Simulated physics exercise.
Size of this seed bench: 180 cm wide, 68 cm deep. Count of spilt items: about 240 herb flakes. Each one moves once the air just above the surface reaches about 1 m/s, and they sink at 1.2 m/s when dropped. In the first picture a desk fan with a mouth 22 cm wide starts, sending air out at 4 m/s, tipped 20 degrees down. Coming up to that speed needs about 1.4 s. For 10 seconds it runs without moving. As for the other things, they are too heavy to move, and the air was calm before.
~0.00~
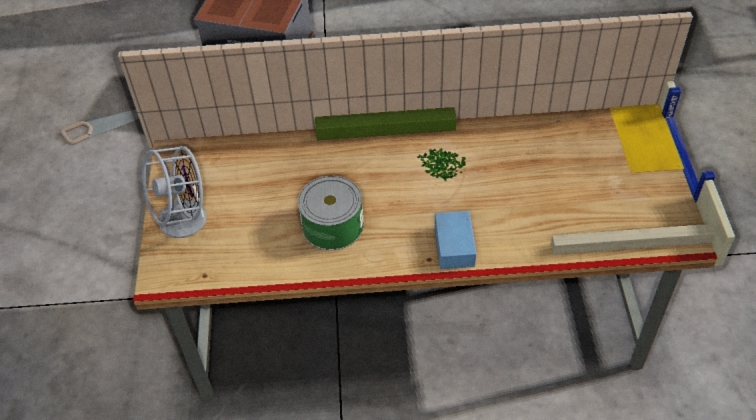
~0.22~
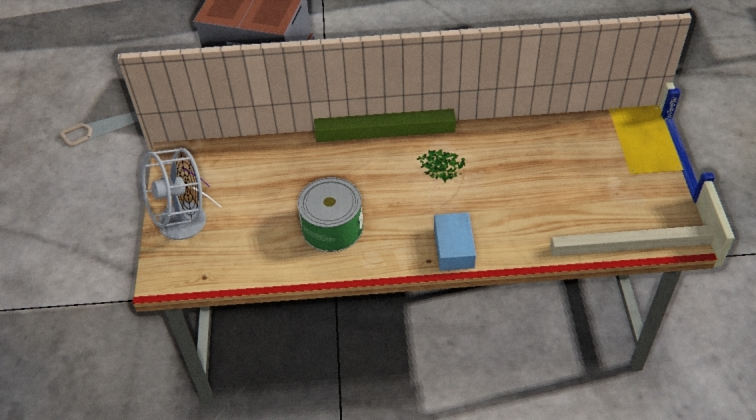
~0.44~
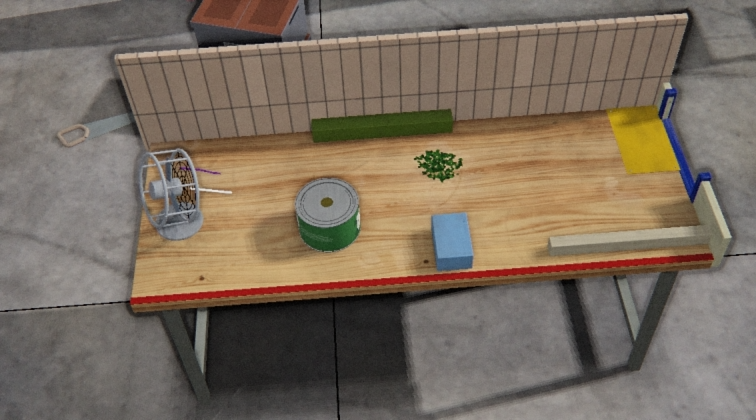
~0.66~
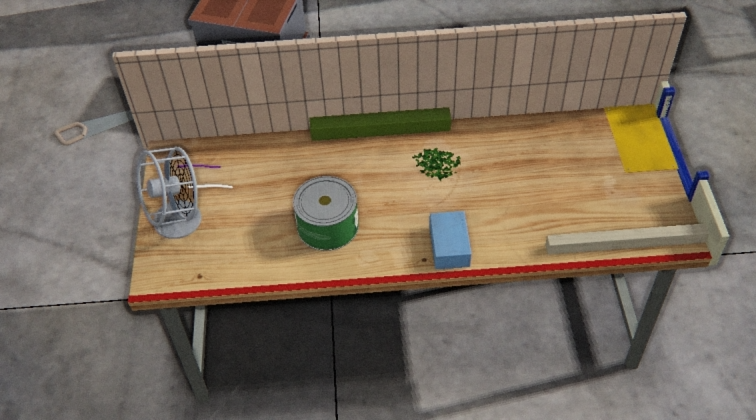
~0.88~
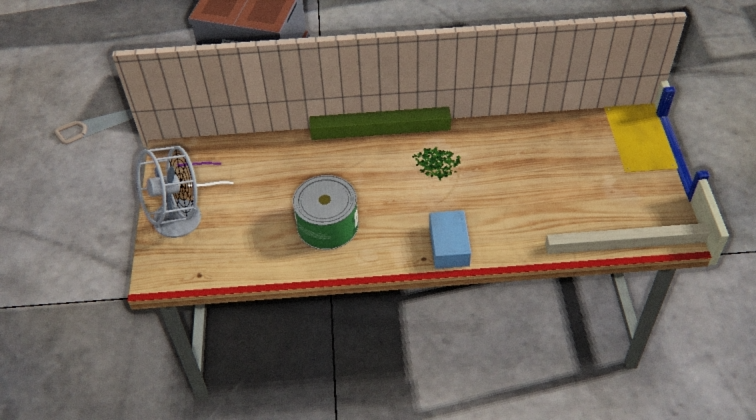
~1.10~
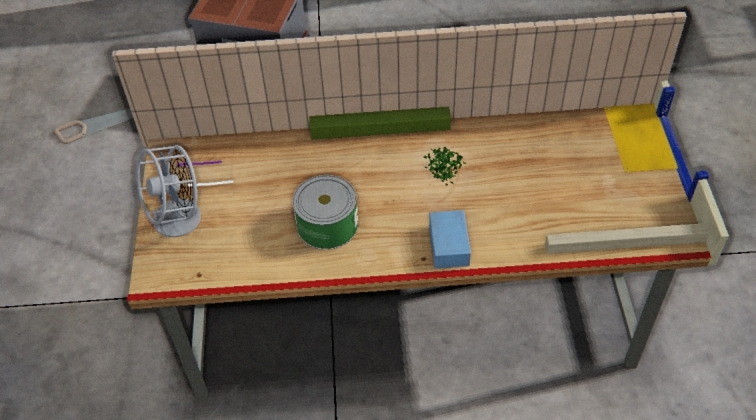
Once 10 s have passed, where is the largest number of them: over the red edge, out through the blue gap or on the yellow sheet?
Most are at the blue one.
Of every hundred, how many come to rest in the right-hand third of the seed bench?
It comes out near 50 in a hundred.
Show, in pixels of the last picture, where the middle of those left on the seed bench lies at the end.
At about (677, 214).
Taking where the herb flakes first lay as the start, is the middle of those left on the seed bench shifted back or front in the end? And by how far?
Net drift is to the fore by close to 30 cm.
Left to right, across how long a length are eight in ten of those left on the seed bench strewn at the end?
Looks like some 20 cm to me.
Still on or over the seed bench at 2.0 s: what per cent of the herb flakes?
I'd say some 90 % at that moment.
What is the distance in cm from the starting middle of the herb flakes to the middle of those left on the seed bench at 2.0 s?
Roughly 55 centimetres.
After 2.0 s, 0 % are over the red edge, 0 % on the yellow sheet and 8 % out through the blue gap; the middle of those still in play is near (601, 198); 2 % have settled or left.
After 3.2 s, 0 % are over the red edge, 0 % on the yellow sheet and 11 % out through the blue gap; the middle of those still in play is near (621, 199); 6 % have settled or left.
After 5.5 s, 0 % are over the red edge, 0 % on the yellow sheet and 38 % out through the blue gap; the middle of those still in play is near (668, 209); 42 % have settled or left.
After 10.0 s, at the end, 0 % are over the red edge, 0 % on the yellow sheet and 41 % out through the blue gap; the middle of those still in play is near (677, 214).
